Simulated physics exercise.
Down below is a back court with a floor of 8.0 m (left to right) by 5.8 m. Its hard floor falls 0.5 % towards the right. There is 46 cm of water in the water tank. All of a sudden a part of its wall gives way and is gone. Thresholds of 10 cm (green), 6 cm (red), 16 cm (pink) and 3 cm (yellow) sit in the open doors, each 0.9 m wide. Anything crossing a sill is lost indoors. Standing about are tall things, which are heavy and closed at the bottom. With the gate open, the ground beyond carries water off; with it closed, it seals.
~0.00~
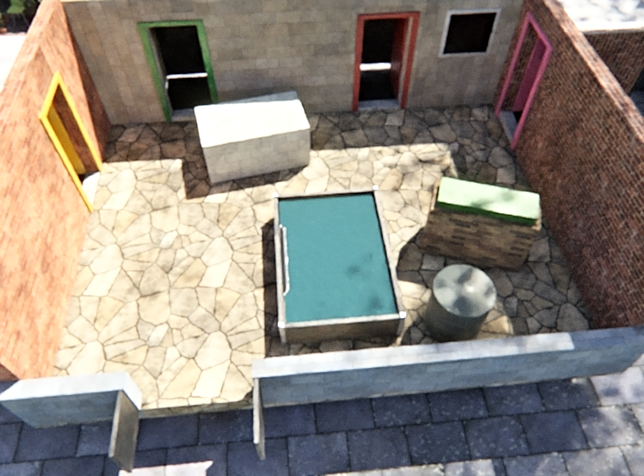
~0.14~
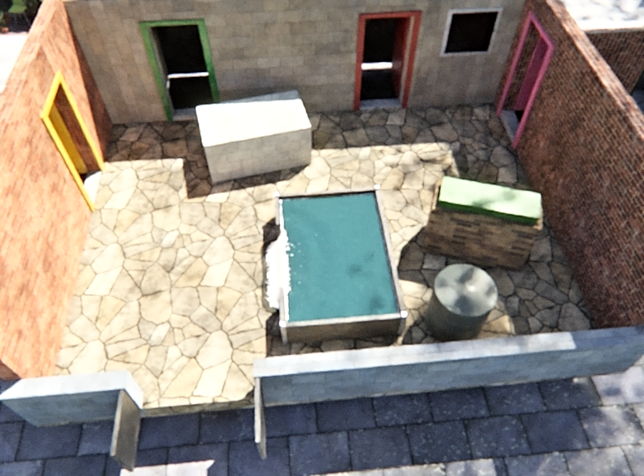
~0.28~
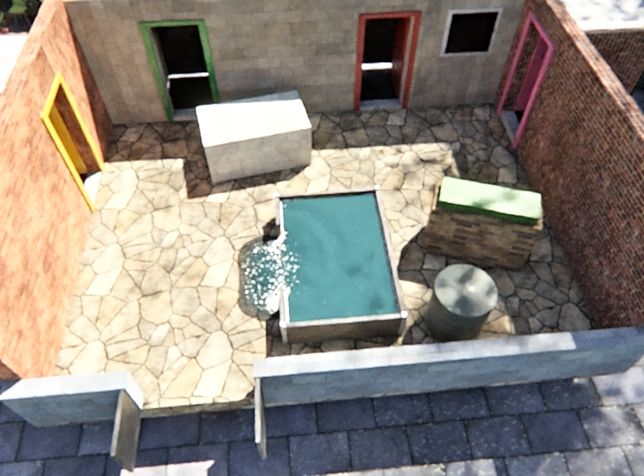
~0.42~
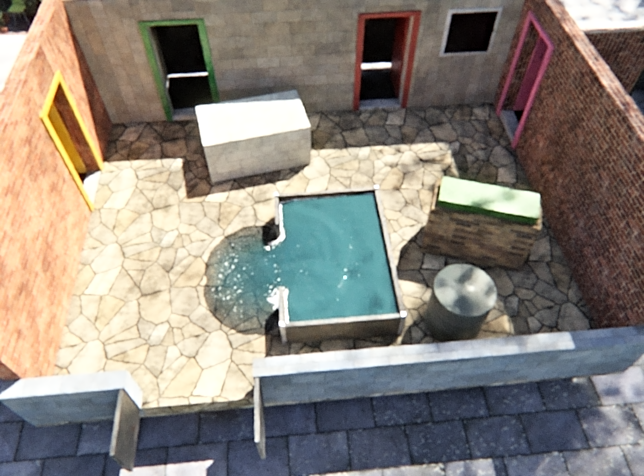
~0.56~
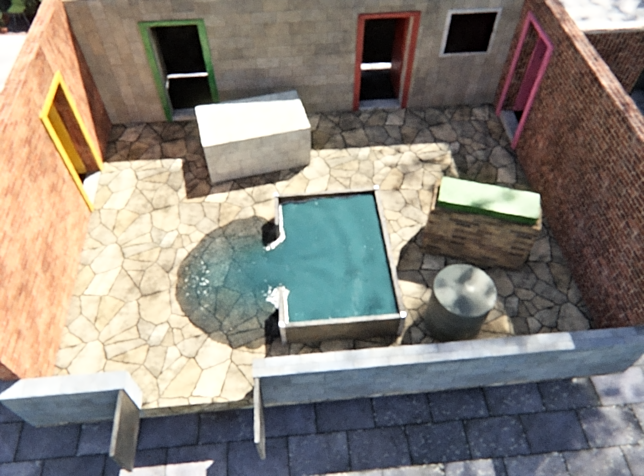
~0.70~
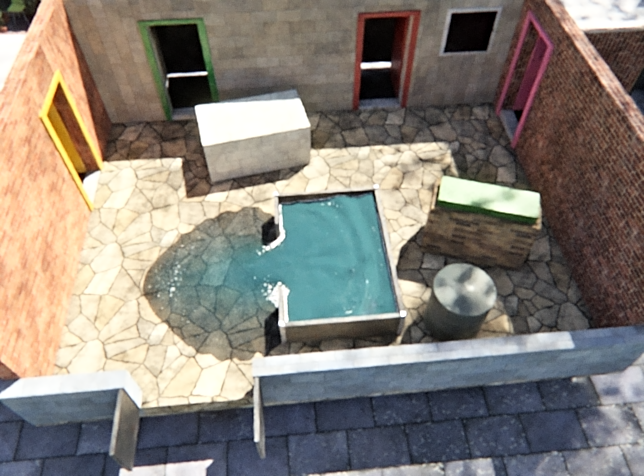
Water bursting through the left wall of a raised tank and spreading leftward in a widening pool across a sunlit stone-paved courtyard.
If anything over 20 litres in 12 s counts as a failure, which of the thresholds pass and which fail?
The green door passes. The red door passes. The pink door passes. The yellow door fails.
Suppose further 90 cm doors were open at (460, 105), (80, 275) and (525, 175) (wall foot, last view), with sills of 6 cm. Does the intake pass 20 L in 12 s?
Well, the first is on the low side, the second is on the high side, and the third is on the low side.
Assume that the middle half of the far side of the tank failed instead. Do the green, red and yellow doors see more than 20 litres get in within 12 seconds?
Against that limit: Green not over, red over, yellow under.
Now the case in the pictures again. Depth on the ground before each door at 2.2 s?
Depths: Green door 0 cm, red door 0 cm, pink door 0 cm, yellow door 8 cm.
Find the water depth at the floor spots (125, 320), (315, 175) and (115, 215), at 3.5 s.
Spot one 11 cm, spot two 0 cm, spot three 11 cm.
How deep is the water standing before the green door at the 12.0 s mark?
Reading: Close to 7.0 cm.
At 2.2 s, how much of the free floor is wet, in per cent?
Wet share: Near 30 percent.
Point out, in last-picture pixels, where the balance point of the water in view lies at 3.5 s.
About (223, 268).
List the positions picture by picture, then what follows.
In the first frame, still water, 46 cm deep, in the water tank at (333, 254).
In the second frame, the front is at (273, 309), 0.7 m from the gap at (283, 269); 0.2 m2 of floor is under water; 46 cm left at the back of the water tank.
In the third frame, the front is at (250, 311), 0.8 m from the gap at (283, 270); 0.7 m2 of floor is under water; 46 cm left at the back of the water tank.
In the fourth frame, the front is at (210, 300), 1.2 m from the gap at (282, 269); 1.7 m2 of floor is under water; 46 cm left at the back of the water tank.
In the fifth frame, water pours out at (282, 269) and has run 1.6 m, to (183, 299); typically 5 cm deep outside, 45 cm at the water tank's back.
In the sixth frame, water pours out at (282, 268) and has run 2.1 m, to (151, 276); typically 4 cm deep outside, 40 cm at the water tank's back.
After 1.4 s water covers 20 % of the floor and is deepest (24 cm) near (267, 273); green door not reached, red door not reached, pink door not reached, yellow door not reached.
After 2.2 s water covers 30 % of the floor and is deepest (32 cm) near (51, 386); green door not reached, red door not reached, pink door not reached, yellow door 8 cm at the sill, 0 L in.
After 3.5 s water covers 35 % of the floor and is deepest (18 cm) near (112, 124); green door not reached, red door not reached, pink door not reached, yellow door 7 cm at the sill, 22 L in.
After 7.0 s water covers 45 % of the floor and is deepest (12 cm) near (173, 132); green door 11 cm at the sill, 0 L in, red door 2 cm at the sill, 0 L in, pink door not reached, yellow door 5 cm at the sill, 45 L in.
After 12.0 s water covers 75 % of the floor and is deepest (8 cm) near (208, 142); green door 7 cm at the sill, 1 L in, red door 2 cm at the sill, 0 L in, pink door 5 cm at the sill, 0 L in, yellow door 6 cm at the sill, 73 L in.
